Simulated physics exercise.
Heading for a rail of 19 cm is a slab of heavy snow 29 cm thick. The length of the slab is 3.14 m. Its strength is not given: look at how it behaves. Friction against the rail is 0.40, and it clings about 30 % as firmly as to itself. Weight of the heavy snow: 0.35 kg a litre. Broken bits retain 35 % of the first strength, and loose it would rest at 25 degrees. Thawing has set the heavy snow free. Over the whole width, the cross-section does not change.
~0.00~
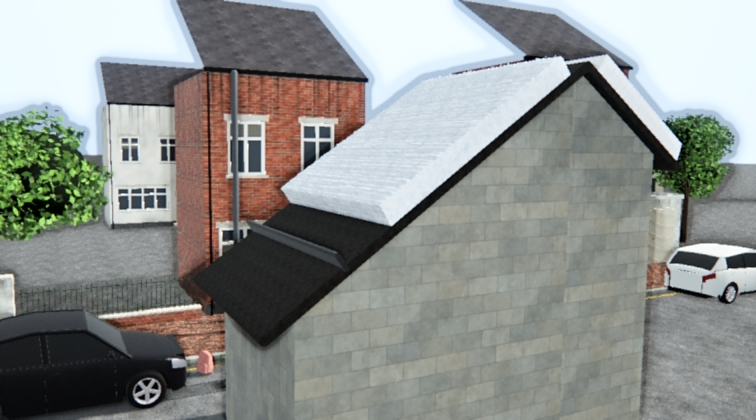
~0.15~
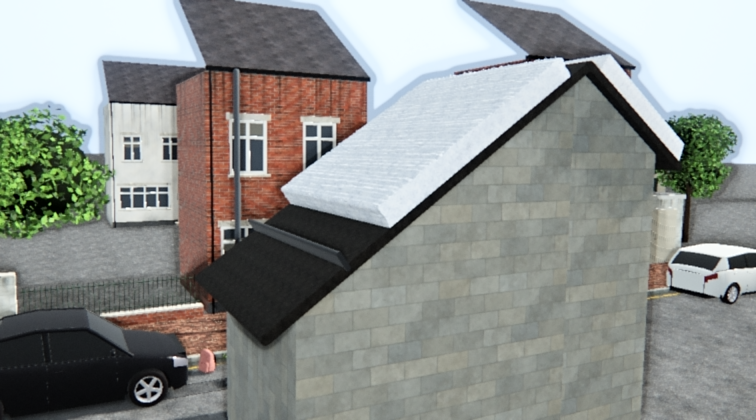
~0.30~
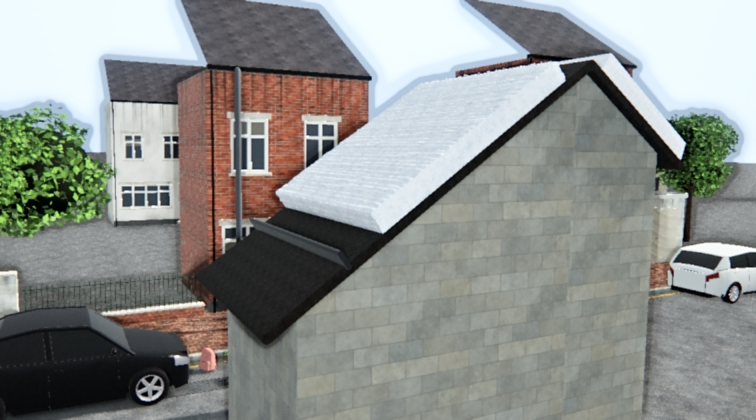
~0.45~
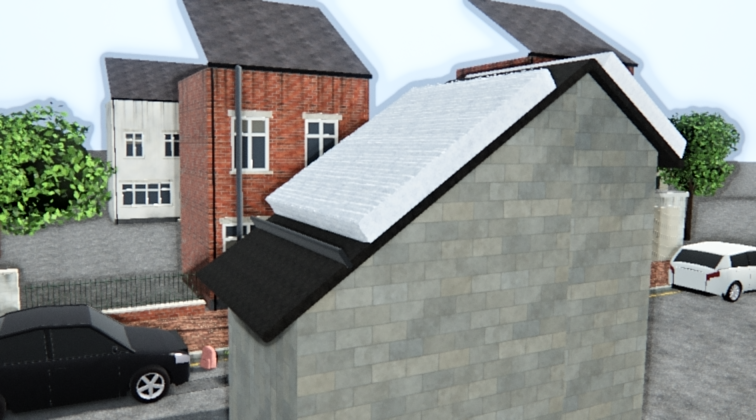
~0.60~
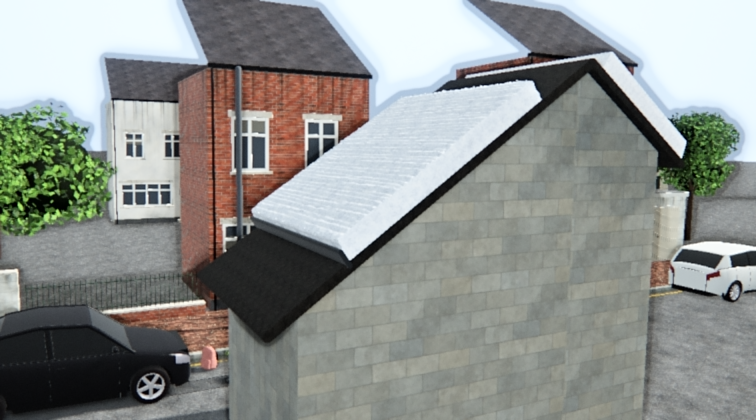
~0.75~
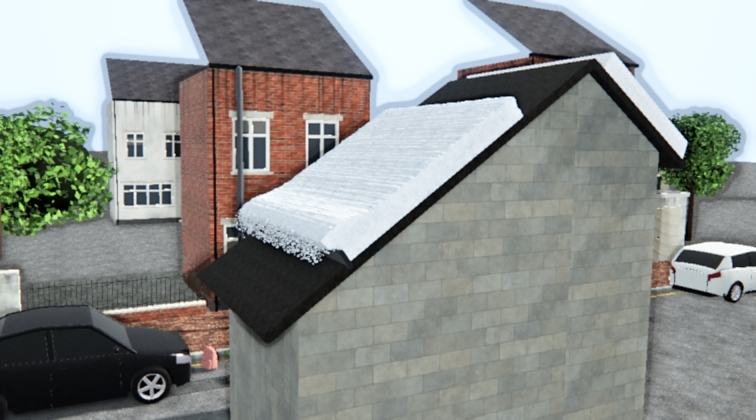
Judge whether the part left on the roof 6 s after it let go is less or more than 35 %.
The answer is less.
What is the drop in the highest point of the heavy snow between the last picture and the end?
The top ends up roughly 1.3 m below where it was in the last picture.
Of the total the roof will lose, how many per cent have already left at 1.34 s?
About 20 %.
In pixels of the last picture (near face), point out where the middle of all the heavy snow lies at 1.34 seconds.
(333, 252), roughly.
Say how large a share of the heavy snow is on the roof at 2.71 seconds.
25 %.
After 1.34 s, 82 % of the snow is on the roof.
After 2.02 s, 36 % of the snow is on the roof.
After 2.71 s, 24 % of the snow is on the roof.
After 3.40 s, 22 % of the snow is on the roof.
After 6.00 s, at the end, 22 % of the snow is on the roof.
